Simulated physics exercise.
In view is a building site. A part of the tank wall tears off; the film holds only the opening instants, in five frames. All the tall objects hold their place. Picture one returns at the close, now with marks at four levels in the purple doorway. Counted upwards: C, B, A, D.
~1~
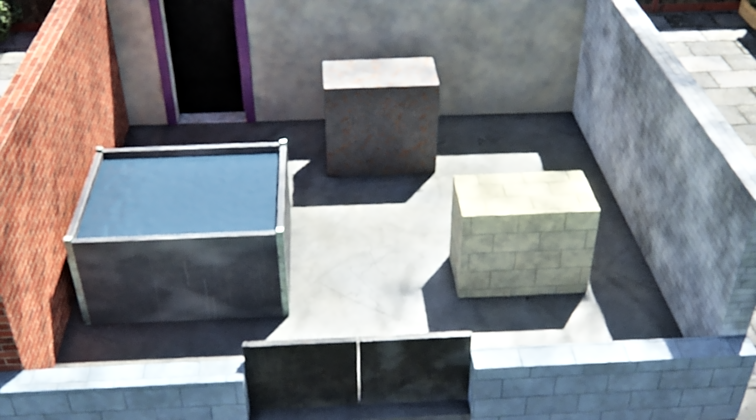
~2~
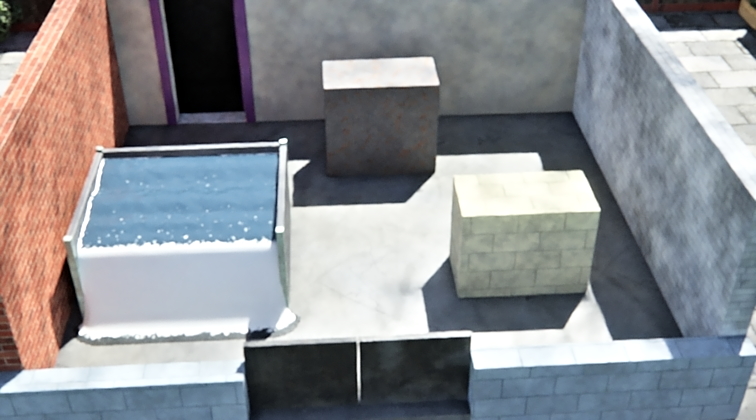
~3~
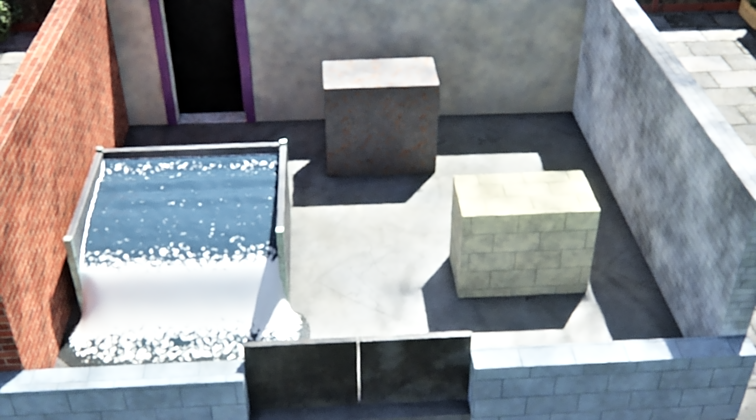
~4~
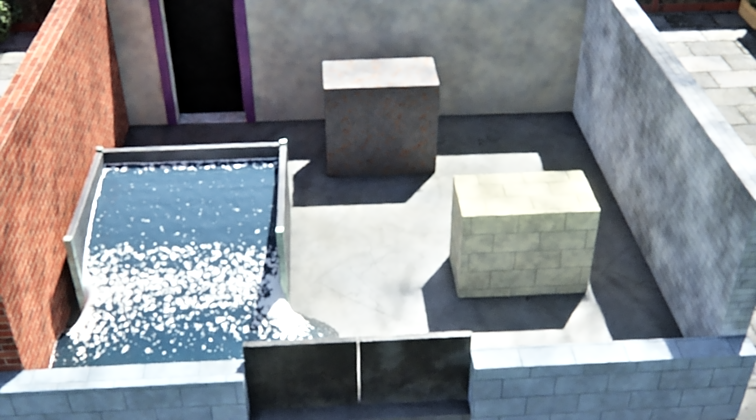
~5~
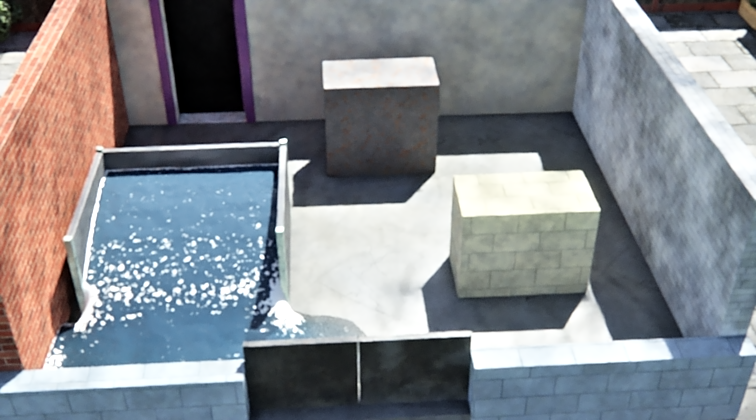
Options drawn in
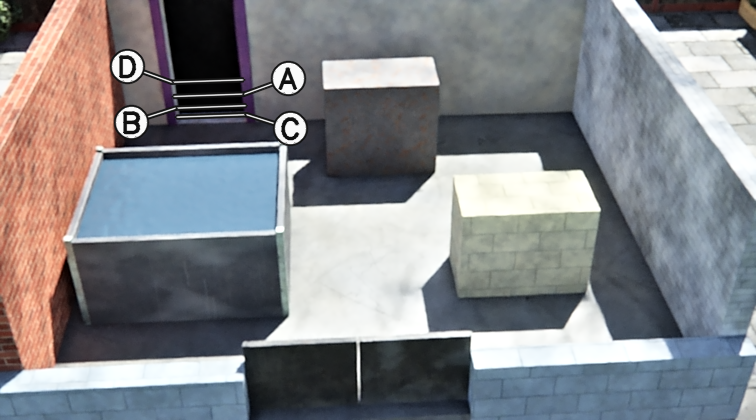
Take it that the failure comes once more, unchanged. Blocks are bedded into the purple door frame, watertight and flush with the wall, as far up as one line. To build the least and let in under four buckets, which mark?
Take C.
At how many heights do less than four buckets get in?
All of them.
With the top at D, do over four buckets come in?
No.
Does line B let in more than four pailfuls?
No.
In white, A at (209, 95); B at (210, 106); C at (211, 115); D at (207, 81); from the bottom up C, B, A, D.
If A is chosen, nothing gets over.
If B is chosen, nothing gets over.
If C is chosen, a splash gets over, under a bucket.
If D is chosen, nothing gets over.
